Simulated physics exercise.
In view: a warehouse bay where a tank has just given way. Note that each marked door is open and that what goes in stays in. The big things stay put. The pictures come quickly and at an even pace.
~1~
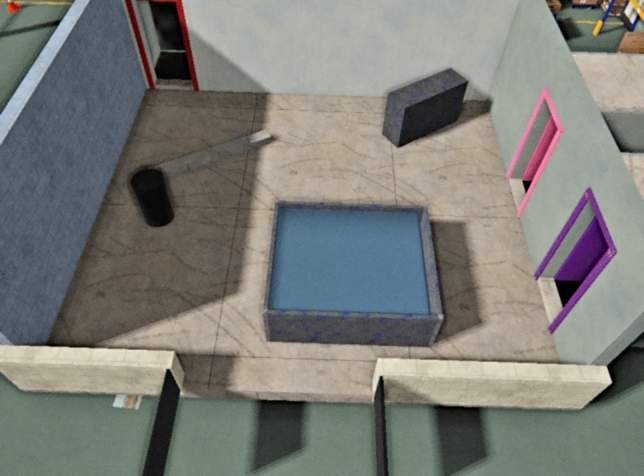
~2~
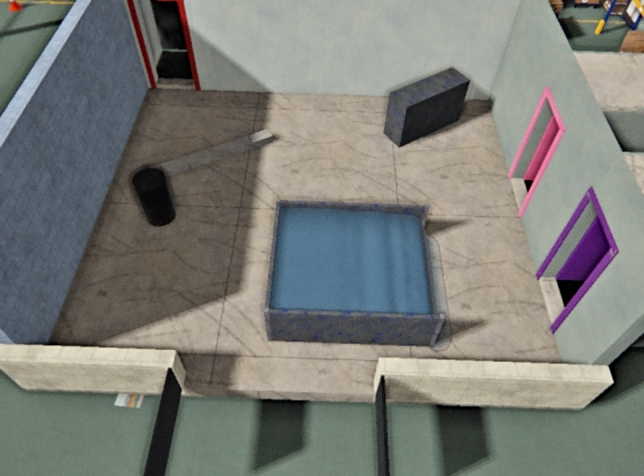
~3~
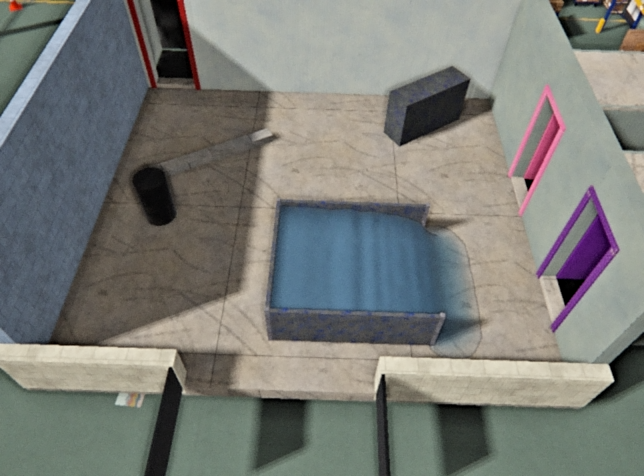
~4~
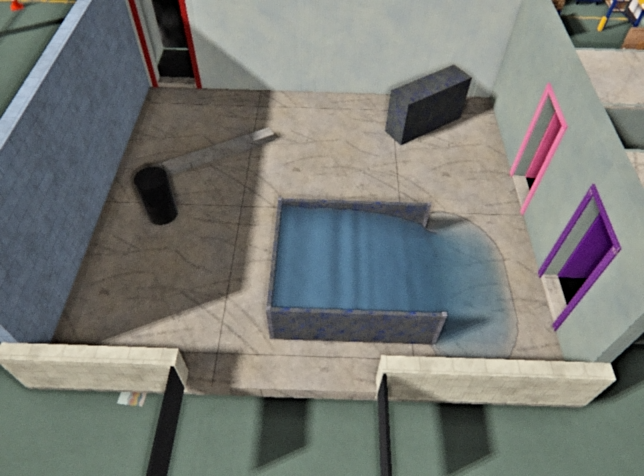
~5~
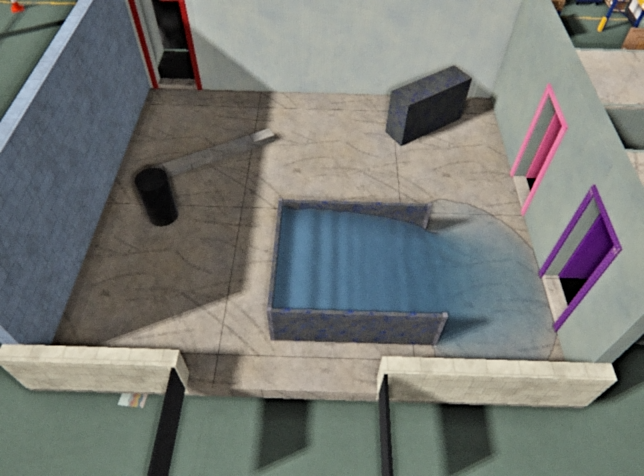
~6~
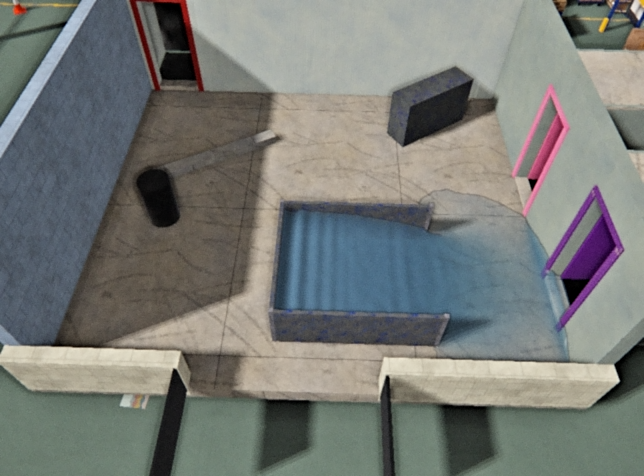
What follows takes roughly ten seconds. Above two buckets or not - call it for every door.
Purple door: Above two buckets; pink door: Above two buckets; red door: Not above two buckets.
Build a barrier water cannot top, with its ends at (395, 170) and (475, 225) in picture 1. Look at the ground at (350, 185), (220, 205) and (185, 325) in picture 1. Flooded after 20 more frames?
Listed order: Swamped, spared, spared.
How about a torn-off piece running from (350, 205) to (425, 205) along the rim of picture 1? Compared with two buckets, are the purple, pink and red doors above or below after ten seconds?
I reckon purple gets less, pink gets more and red gets more.
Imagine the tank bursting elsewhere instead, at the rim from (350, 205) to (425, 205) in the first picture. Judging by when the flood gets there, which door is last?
Coming last is the purple door.
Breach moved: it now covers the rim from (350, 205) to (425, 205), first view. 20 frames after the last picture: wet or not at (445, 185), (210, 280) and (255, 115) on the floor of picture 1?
Soaked, untouched, soaked.
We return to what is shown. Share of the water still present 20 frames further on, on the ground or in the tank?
Close to 78 %.
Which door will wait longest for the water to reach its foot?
My pick is the red-painted one.
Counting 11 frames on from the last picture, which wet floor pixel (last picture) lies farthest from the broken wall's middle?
Somewhere around (487, 105).
A moment on, water covers 15 % of the floor; the purple door far over two buckets in, the pink door under two buckets in, the red door not reached.
Next, water covers 20 % of the floor; the purple door far over two buckets in, the pink door over two buckets in, the red door not reached.
Then, water covers 35 % of the floor; the purple door far over two buckets in, the pink door far over two buckets in, the red door not reached.
Later, water covers 65 % of the floor; the purple door far over two buckets in, the pink door far over two buckets in, the red door not reached.
In the end, water covers 90 % of the floor; the purple door far over two buckets in, the pink door far over two buckets in, the red door wet at the sill, nothing in.
